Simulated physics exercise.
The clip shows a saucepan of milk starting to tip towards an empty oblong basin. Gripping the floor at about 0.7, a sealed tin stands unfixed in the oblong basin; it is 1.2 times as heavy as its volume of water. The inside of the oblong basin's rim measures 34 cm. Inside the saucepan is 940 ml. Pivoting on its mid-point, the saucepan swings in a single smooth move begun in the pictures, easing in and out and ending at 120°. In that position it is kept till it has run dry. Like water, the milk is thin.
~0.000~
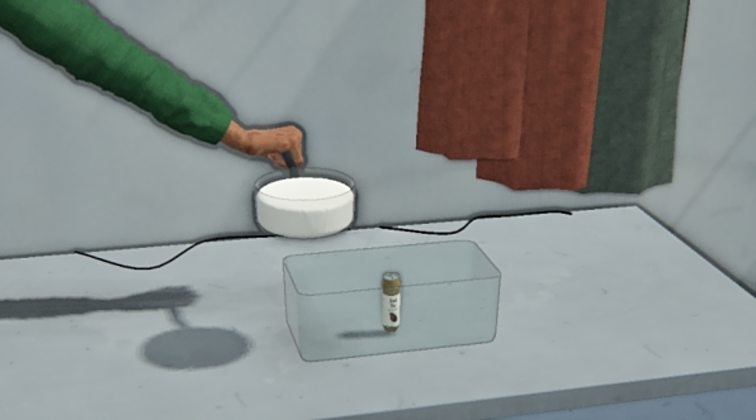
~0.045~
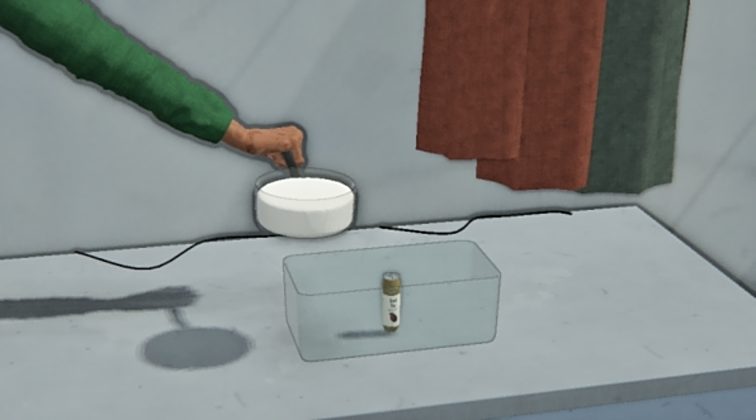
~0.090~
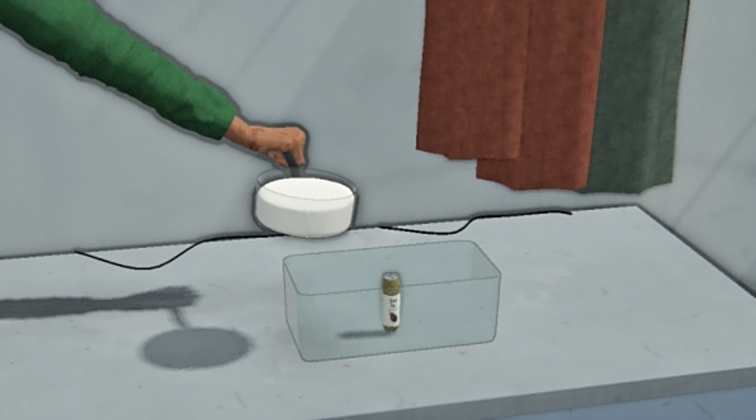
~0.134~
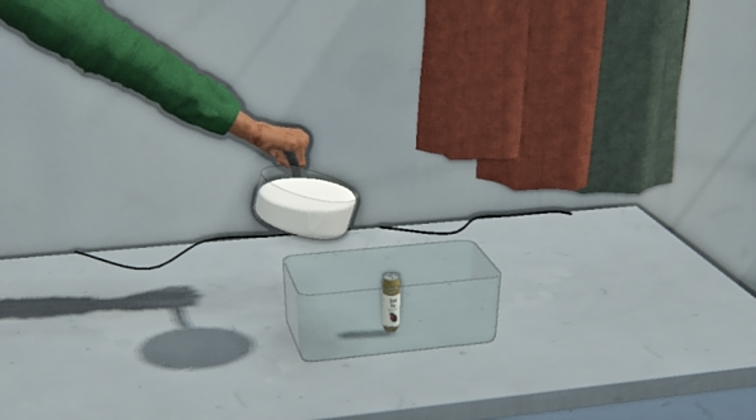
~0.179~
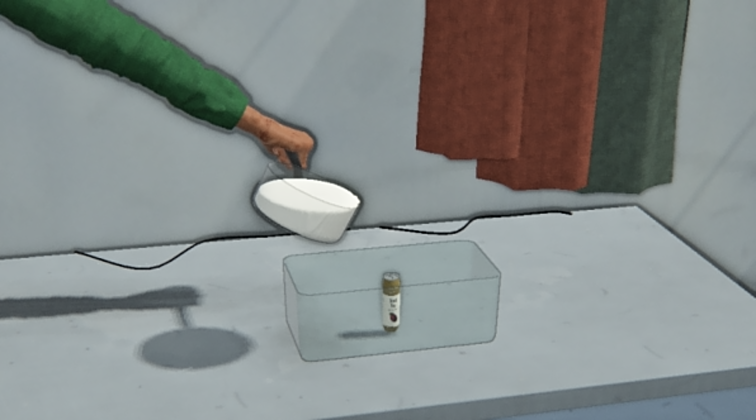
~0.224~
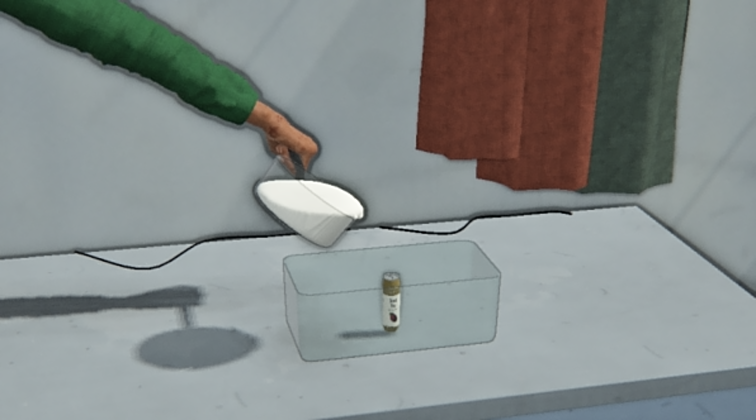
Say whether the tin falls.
It's going to overturn.
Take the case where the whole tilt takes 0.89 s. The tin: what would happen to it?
Then it tips over.
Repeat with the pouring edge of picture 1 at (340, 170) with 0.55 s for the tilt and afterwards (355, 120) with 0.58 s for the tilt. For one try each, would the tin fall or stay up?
Trial 1 - tin tips; trial 2 - tin tips.
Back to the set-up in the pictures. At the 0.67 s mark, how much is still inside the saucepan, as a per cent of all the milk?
What remains is about 1 percent of it all.
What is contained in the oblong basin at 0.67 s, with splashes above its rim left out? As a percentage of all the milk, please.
My estimate is about 96 percent.
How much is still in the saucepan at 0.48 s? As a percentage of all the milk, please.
Close to 9 in a hundred.
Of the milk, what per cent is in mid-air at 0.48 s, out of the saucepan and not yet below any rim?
Some 28 per cent, I reckon.
By 0.48 s the tilt is 112° and 9 per cent is still to pour; the tin stands where it began.
By 0.67 s the tilt is 120° and 1 per cent is still to pour; the tin leans 22°.
By 0.87 s the tilt is 120° and 0 per cent is still to pour; the tin lies on its side.
By 1.08 s the tilt is 120° and 0 per cent is still to pour; the tin lies on its side.
At rest the tin lies on its side.
